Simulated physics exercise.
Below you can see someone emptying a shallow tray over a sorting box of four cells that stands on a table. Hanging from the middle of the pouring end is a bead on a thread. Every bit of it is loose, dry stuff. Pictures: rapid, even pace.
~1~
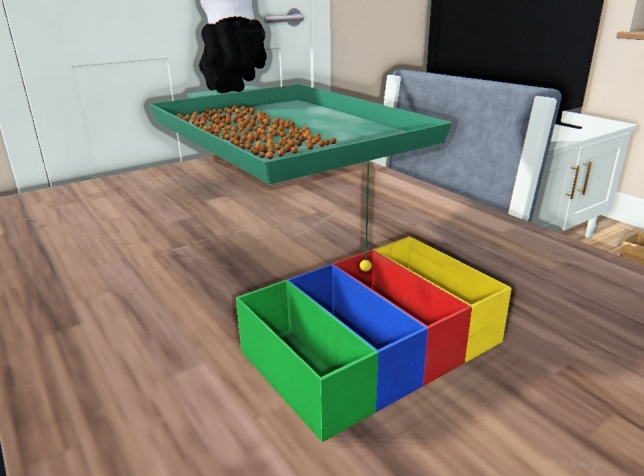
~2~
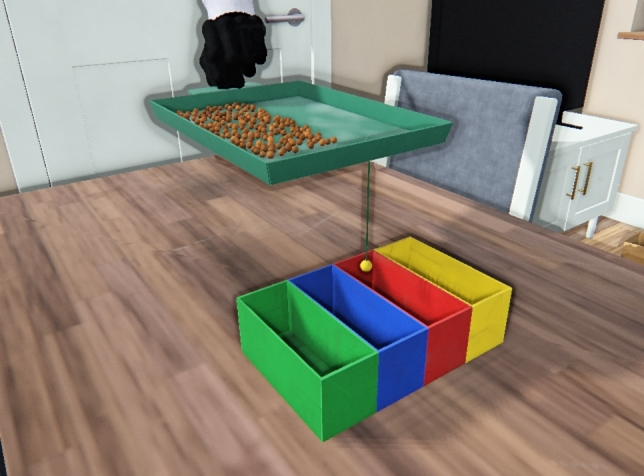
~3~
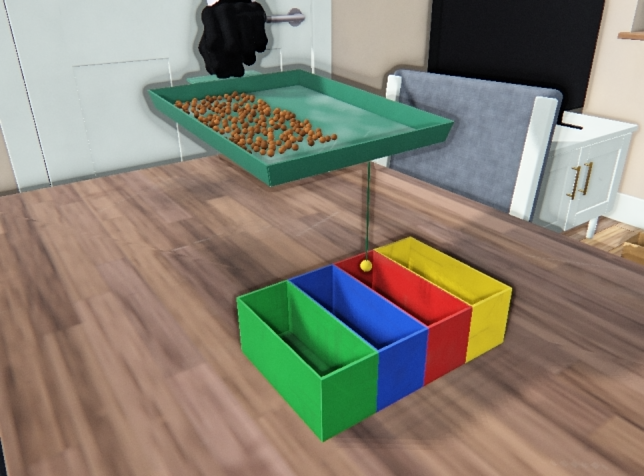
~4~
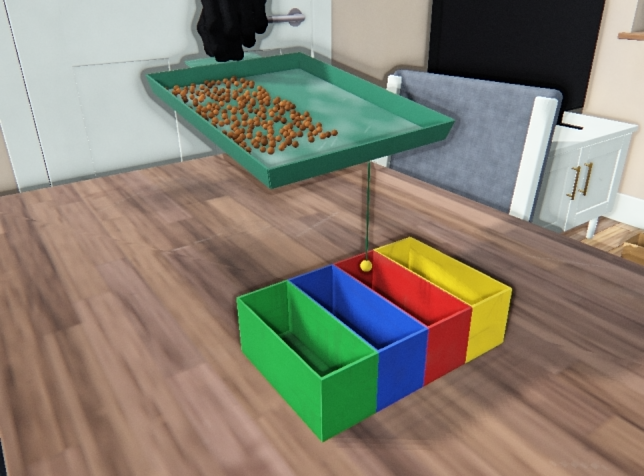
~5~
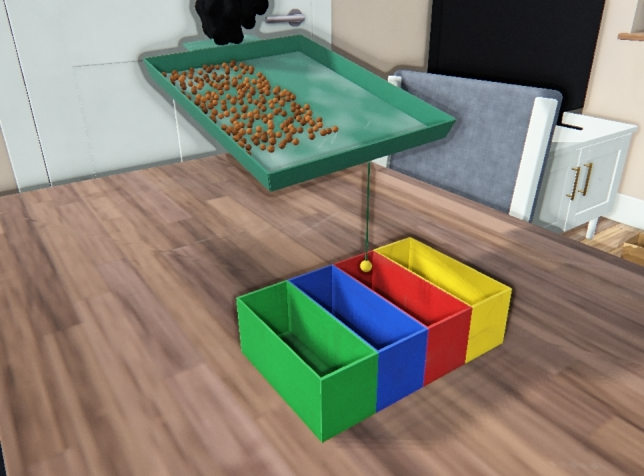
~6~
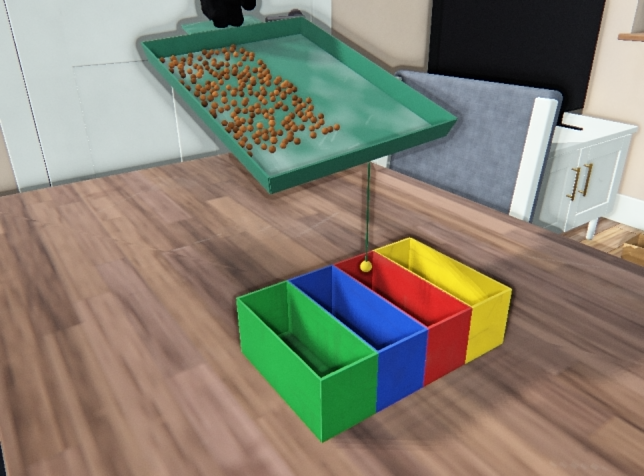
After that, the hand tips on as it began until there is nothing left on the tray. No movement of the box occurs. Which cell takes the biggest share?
The green cell.
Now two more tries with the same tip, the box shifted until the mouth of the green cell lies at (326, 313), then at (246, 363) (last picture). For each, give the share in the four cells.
Estimate: 50 % first, 100 % second.
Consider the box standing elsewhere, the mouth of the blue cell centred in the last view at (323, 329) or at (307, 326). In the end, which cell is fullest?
In order of the tries: The blue one and blue.
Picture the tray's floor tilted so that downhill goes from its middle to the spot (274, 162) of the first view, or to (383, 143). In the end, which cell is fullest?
Case 1 - the green one. Case 2 - the yellow one.
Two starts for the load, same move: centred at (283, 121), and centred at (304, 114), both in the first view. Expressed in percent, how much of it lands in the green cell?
About 60 %, then about 60 %.
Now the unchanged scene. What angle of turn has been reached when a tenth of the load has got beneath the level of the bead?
The tilt then is about 65°.
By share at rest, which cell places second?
Blue.
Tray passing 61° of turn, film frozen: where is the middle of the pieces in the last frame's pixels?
The load is centred around (295, 177).
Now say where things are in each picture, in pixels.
The first frame shows corners of the pouring end (268, 159) and (445, 122), level; middle of the load (242, 130), cereal balls; bead on its thread (366, 266); green cell (349, 390); blue cell (401, 364); red cell (447, 340); yellow cell (488, 319).
The second frame shows corners of the pouring end (269, 160) and (446, 122), level; middle of the load (242, 128).
The third frame shows corners of the pouring end (270, 162) and (447, 121), tipped barely, lowest at the left corner; middle of the load (242, 121).
The fourth frame shows corners of the pouring end (270, 166) and (448, 119), tipped a little, lowest at the left corner; middle of the load (242, 112).
The fifth frame shows corners of the pouring end (271, 169) and (449, 118), tipped a little, lowest at the left corner; middle of the load (241, 102).
The sixth frame shows corners of the pouring end (271, 173) and (451, 117), tipped clearly, lowest at the left corner; middle of the load (242, 94); green cell (349, 391); blue cell (402, 365); red cell (447, 341); yellow cell (488, 321).
Just after the last frame, tray tipped steeply; the larger part on the tray; just a few in the green cell; about a tenth falling or outside the box.
A moment on, tray tipped right over; roughly two thirds on the tray; roughly a quarter in the green cell; about a tenth in the blue cell; roughly a quarter falling or outside the box.
Further on, tray tipped past a quarter turn; the larger part in the green cell; about a tenth in the blue cell; about a tenth falling or outside the box.
When it is over, tray tipped past a quarter turn; the larger part in the green cell; about a tenth in the blue cell; not one in the red cell; not one in the yellow cell; about a tenth outside the box.
